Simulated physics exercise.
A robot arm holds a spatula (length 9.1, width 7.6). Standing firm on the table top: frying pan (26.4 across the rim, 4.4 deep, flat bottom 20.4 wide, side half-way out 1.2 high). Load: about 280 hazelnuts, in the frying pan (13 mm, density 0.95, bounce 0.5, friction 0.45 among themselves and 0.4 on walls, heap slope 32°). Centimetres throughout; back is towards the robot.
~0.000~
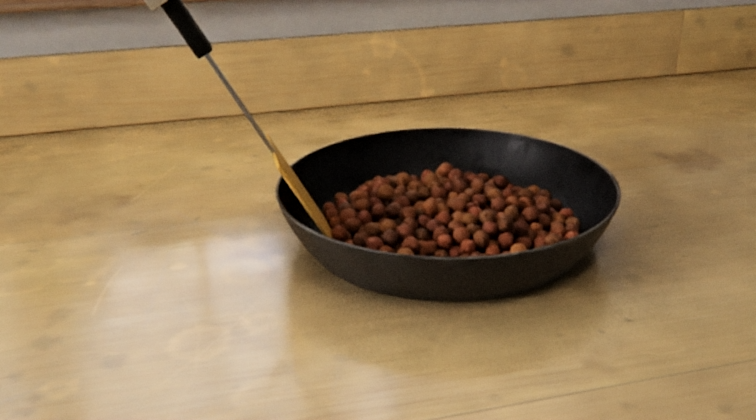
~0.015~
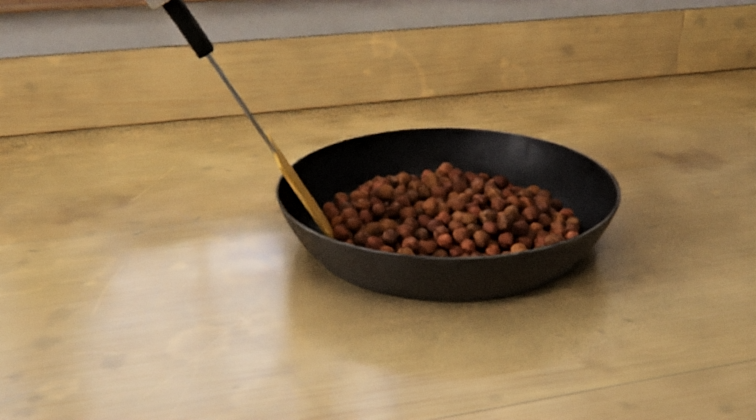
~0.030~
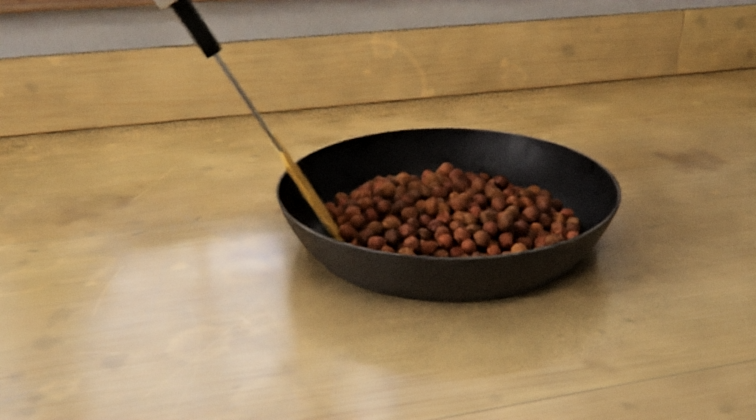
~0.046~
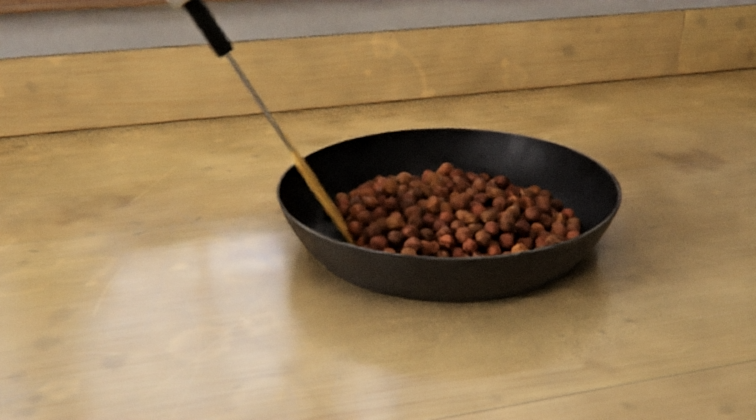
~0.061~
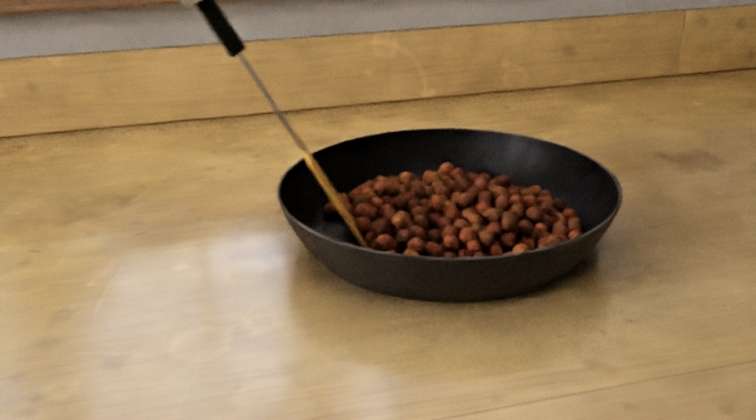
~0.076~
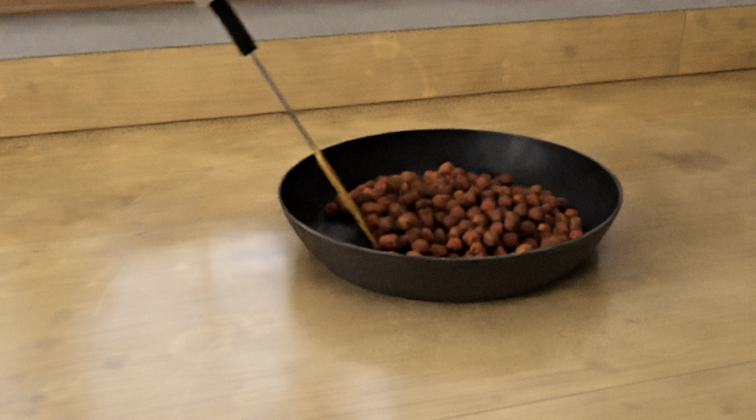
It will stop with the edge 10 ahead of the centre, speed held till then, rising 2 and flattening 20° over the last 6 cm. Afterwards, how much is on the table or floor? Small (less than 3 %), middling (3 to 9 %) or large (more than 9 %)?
Answer: Middling; 3 to 9 % of the hazelnuts finish on the table or floor.
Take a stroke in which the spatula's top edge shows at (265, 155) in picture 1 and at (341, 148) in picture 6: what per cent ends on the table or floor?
About 15 per cent.
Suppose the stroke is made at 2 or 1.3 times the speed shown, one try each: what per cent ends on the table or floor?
About 20 and 10 per cent.
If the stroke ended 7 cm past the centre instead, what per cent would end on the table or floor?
It would be near 0 per cent.
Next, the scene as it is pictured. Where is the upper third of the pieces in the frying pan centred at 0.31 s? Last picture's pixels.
At about (527, 188).
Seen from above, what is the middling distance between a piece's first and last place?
Some 3 cm.
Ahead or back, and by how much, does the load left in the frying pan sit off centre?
Roughly 4.0 cm ahead.
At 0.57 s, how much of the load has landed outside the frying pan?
About 4 per cent.
After 0.19 s, sloping 62°, highest piece 4 above the table; 283 in the frying pan.
After 0.31 s, sloping 56°, highest piece 5 above the table; 283 in the frying pan.
After 0.57 s, sloping 42°, highest piece 6 above the table; 269 in the frying pan, 11 on the table or floor, 3 on the blade or in flight.
After 1.62 s, sloping 42°, highest piece 5 above the table; 269 in the frying pan, 14 on the table or floor.
At rest, 269 in the frying pan, 14 on the table or floor. That is 5 % on the table or floor.
